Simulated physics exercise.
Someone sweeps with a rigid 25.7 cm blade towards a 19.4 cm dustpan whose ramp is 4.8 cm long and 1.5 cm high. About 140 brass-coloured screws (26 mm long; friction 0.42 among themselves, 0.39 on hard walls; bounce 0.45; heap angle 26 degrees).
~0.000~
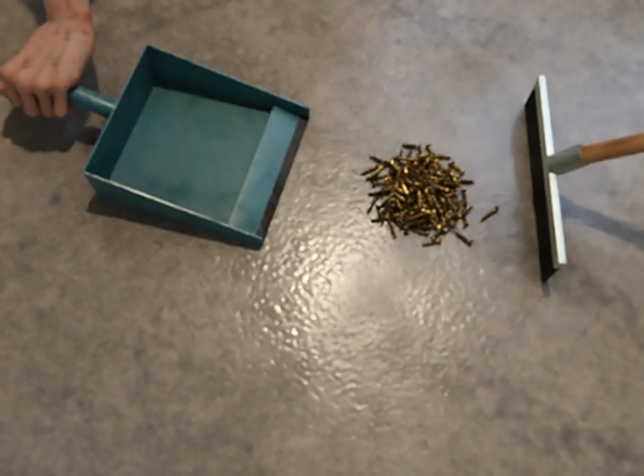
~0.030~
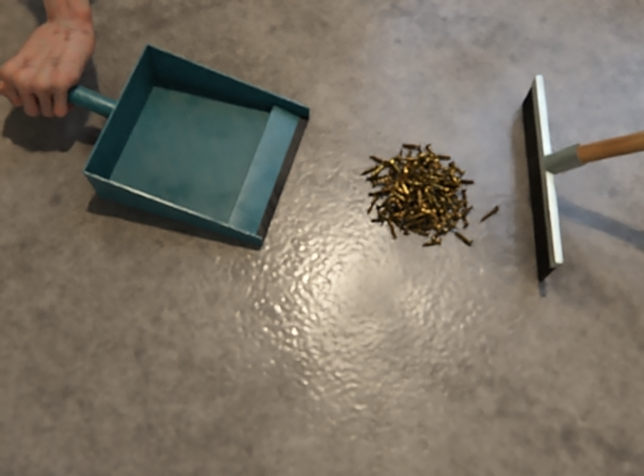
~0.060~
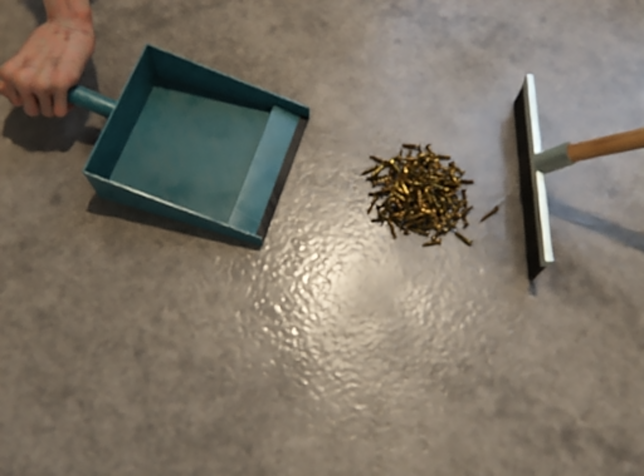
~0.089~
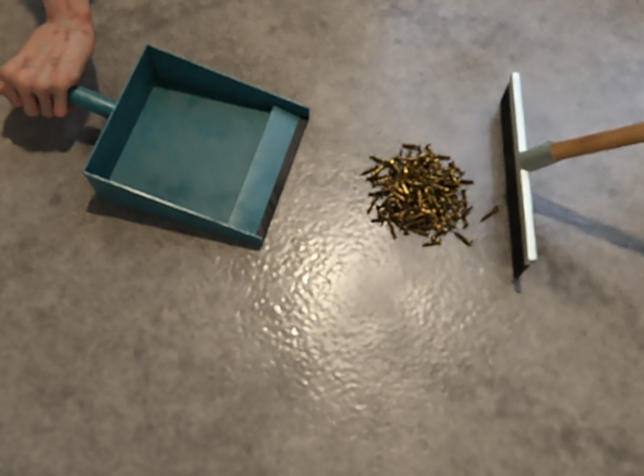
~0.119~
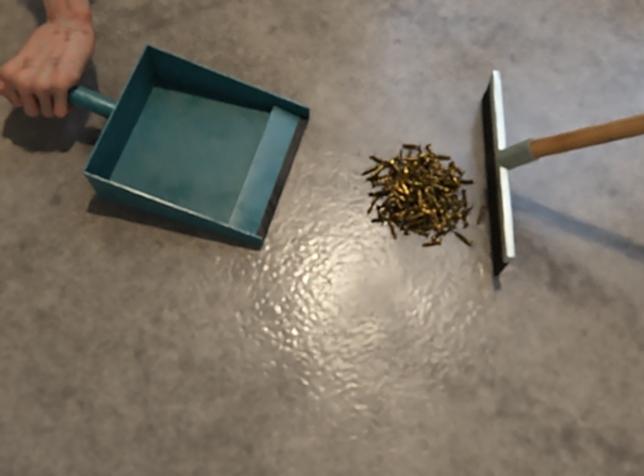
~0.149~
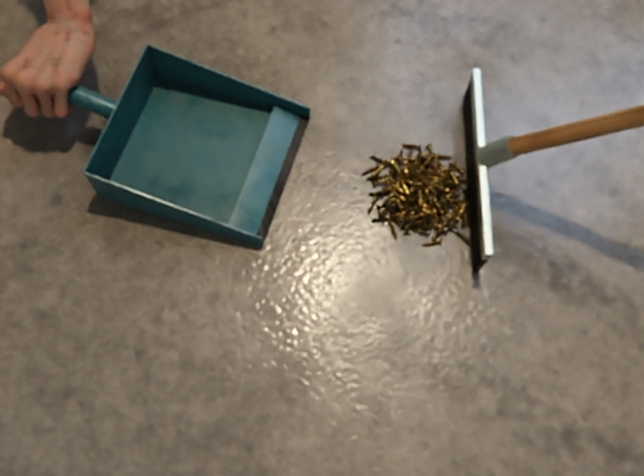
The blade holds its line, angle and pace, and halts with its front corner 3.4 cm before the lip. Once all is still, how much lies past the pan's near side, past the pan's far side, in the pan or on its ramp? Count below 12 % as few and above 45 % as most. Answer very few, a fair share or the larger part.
Near side: Very few, far side: Very few, pan: A fair share.
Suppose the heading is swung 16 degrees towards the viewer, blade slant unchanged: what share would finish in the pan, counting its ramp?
In that case some 20 per cent.
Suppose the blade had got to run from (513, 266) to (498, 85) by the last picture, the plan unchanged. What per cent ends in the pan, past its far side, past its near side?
Pan 5, far 0, near 5.
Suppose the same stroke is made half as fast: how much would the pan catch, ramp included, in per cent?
It would be near 0 per cent.
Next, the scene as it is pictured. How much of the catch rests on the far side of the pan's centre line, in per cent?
About 60 per cent.
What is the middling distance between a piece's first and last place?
About 16 cm.
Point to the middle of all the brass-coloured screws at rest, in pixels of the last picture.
At about (297, 188).
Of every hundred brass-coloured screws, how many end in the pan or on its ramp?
Some 15 per cent.
Then, at 0.26 s, middle of the blade 14 cm from the lip; 0 % over the lip, far side 0 %, near side 0 %.
After 0.33 s, middle of the blade 8 cm from the lip; 0 % over the lip, far side 0 %, near side 0 %.
After 0.54 s, middle of the blade 7 cm from the lip; 20 % over the lip, far side 0 %, near side 5 %.
By 1.4 s all is still; near side 5 %, far side 0 %, pan 15 %, in front of the lip or behind the blade 75 %.
